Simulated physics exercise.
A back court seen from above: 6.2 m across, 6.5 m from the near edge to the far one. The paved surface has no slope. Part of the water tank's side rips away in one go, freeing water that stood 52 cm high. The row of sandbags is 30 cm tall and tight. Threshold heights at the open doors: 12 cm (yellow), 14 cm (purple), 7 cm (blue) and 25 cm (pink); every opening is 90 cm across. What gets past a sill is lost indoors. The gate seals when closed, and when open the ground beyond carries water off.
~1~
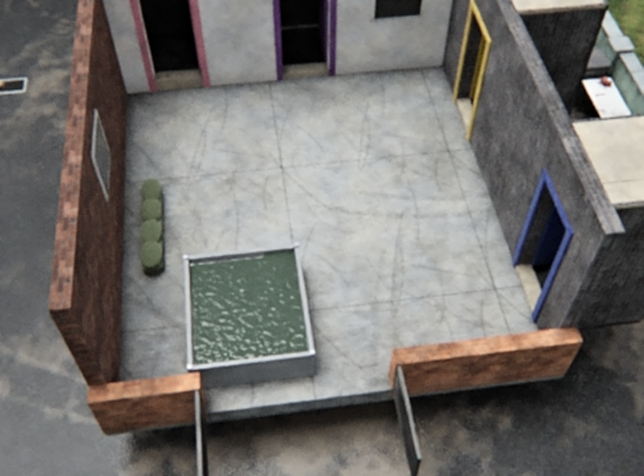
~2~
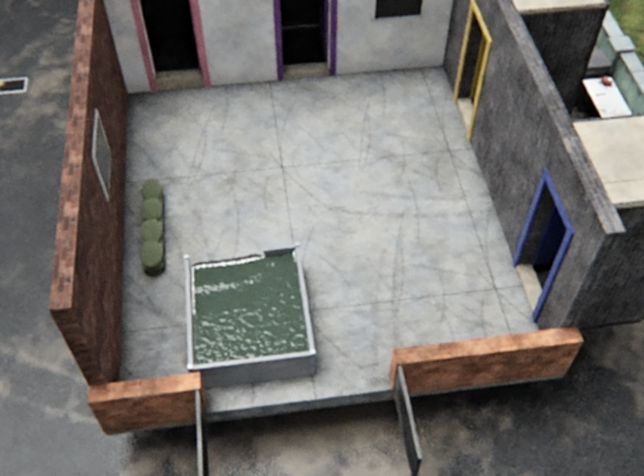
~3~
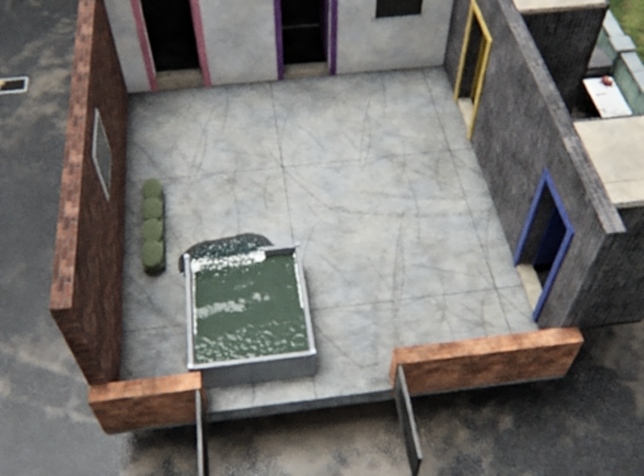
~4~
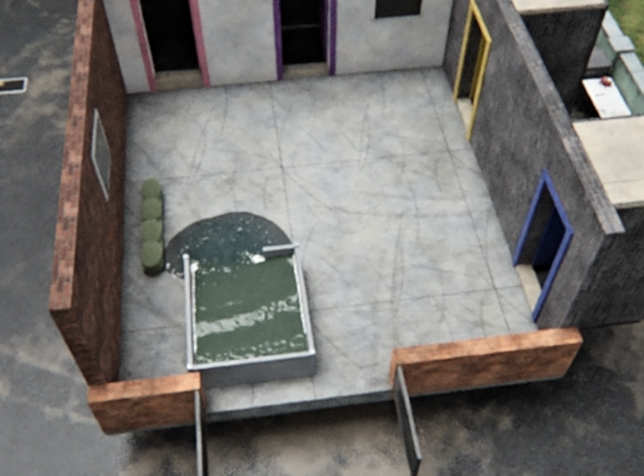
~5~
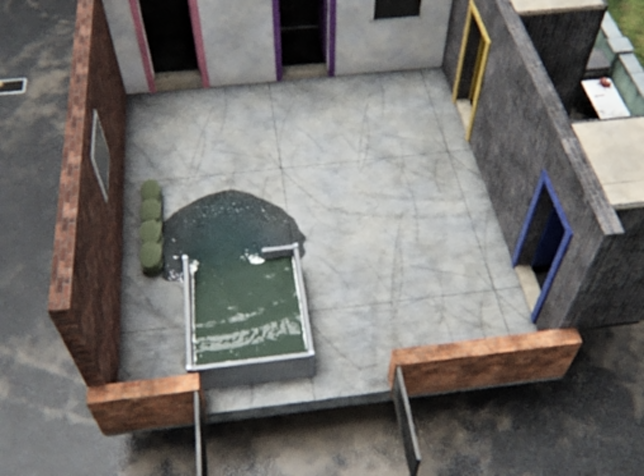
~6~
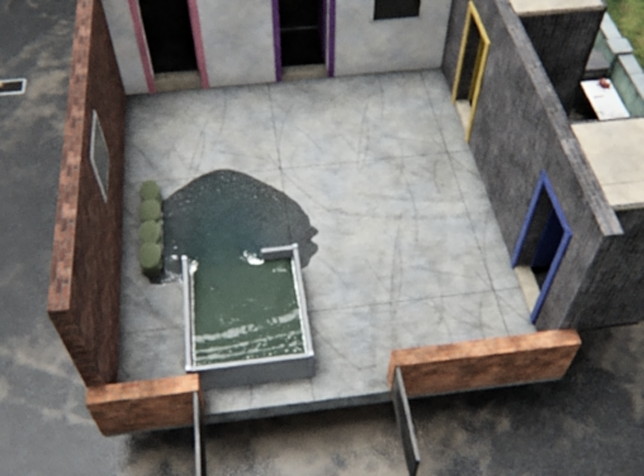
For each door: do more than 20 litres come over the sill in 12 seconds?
The water let in: At the yellow door it does not reach the limit; at the purple door it does not reach the limit; at the blue door it keeps below the limit; at the pink door it stays under the limit.
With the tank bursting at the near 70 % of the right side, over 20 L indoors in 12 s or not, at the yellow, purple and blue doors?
Then: Yellow below, purple below, blue past it.
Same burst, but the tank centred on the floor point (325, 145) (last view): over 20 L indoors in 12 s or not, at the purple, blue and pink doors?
Then: Purple past it, blue under, pink under.
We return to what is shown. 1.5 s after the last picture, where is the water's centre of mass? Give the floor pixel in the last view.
Near (228, 228).
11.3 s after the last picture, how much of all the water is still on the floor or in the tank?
Roughly 100 in a hundred.
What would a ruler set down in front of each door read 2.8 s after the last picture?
Depths in cm: Yellow 0, purple 12, blue 0, pink 18.
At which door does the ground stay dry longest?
The blue one.
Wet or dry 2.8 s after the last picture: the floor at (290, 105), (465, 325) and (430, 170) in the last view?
In turn: Flooded, still dry, dry.
Then, 0.7 s after the last picture water covers 25 % of the floor and is deepest (27 cm) near (214, 271); yellow door not reached, purple door not reached, blue door not reached, pink door not reached.
Then, 1.5 s after the last picture water covers 35 % of the floor and is deepest (32 cm) near (127, 96); yellow door not reached, purple door not reached, blue door not reached, pink door 22 cm at the sill, 0 L in.
Then, 2.8 s after the last picture water covers 40 % of the floor and is deepest (20 cm) near (203, 90); yellow door not reached, purple door 12 cm at the sill, 0 L in, blue door not reached, pink door 18 cm at the sill, 0 L in.
Then, 6.3 s after the last picture water covers 65 % of the floor and is deepest (12 cm) near (432, 69); yellow door 9 cm at the sill, 0 L in, purple door 7 cm at the sill, 0 L in, blue door not reached, pink door 8 cm at the sill, 0 L in.
Then, 11.3 s after the last picture water covers 95 % of the floor and is deepest (7 cm) near (509, 360); yellow door 6 cm at the sill, 0 L in, purple door 4 cm at the sill, 0 L in, blue door 3 cm at the sill, 0 L in, pink door 3 cm at the sill, 0 L in.
